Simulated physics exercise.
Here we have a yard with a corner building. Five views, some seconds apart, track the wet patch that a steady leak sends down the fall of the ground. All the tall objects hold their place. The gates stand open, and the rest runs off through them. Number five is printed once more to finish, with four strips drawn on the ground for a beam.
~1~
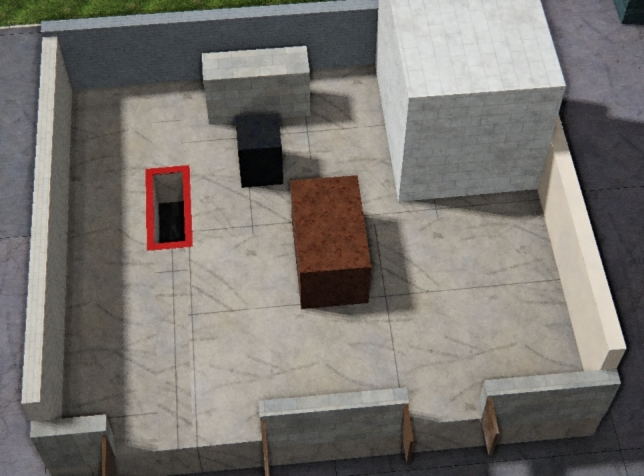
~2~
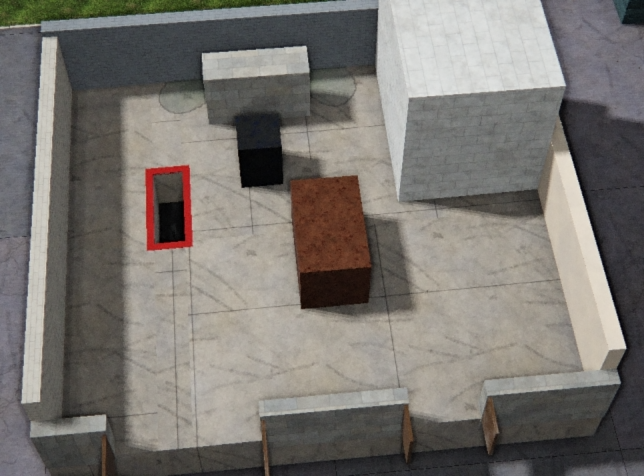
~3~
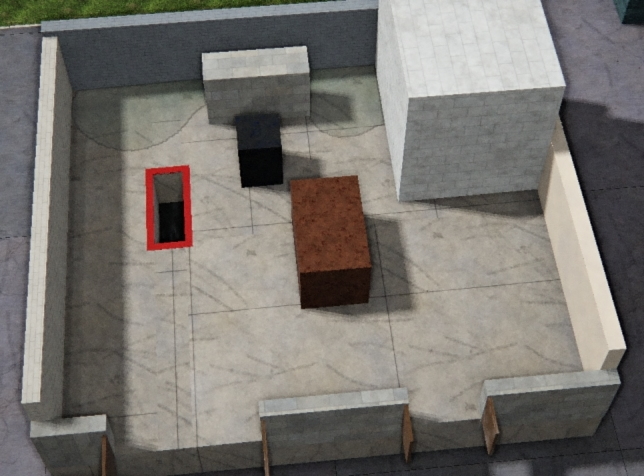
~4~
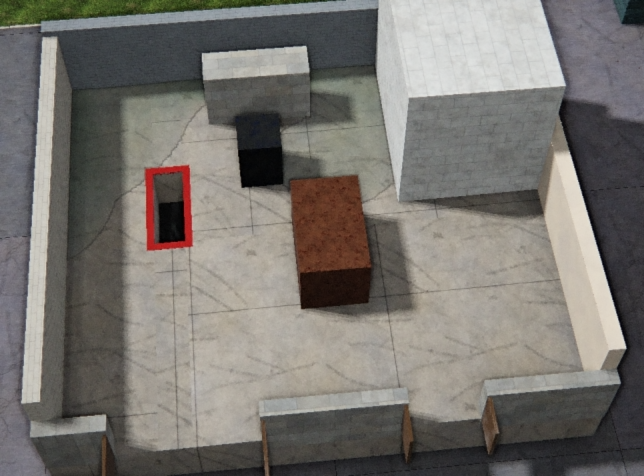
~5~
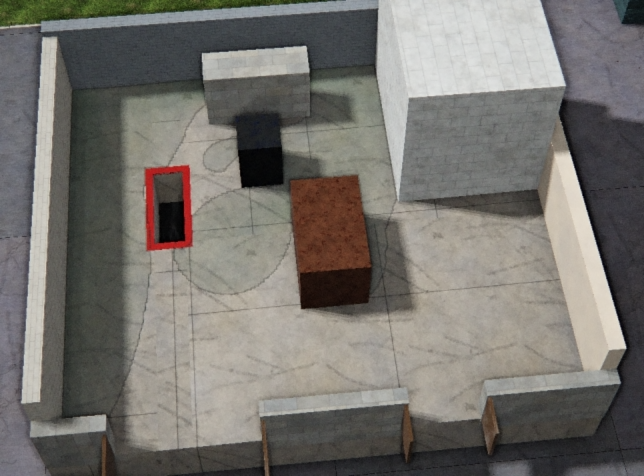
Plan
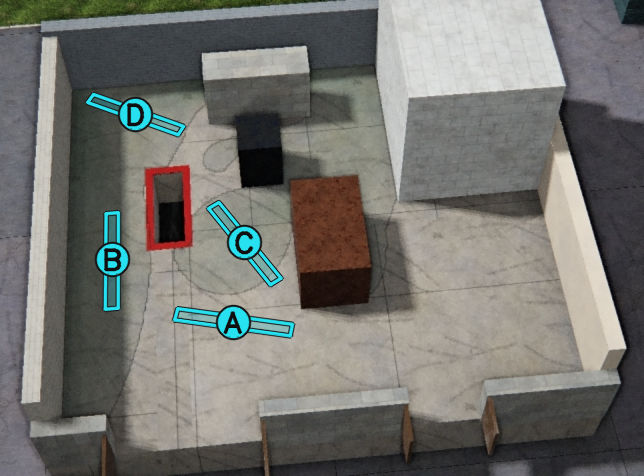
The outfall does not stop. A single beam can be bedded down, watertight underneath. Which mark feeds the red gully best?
Position D does it best.
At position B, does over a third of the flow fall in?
No.
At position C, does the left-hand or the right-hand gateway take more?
The left one.
In cyan, A from (176, 314) to (291, 330); B from (111, 308) to (112, 213); C from (213, 205) to (275, 281); D from (90, 98) to (180, 130).
For position A, about 13 % of the stream goes into the red gully, about 86 % out by the gates.
For position B, about 15 % of the stream goes into the red gully, about 85 % out by the gates.
For position C, about 18 % of the stream goes into the red gully, about 82 % out by the gates.
For position D, about 36 % of the stream goes into the red gully, about 64 % out by the gates.
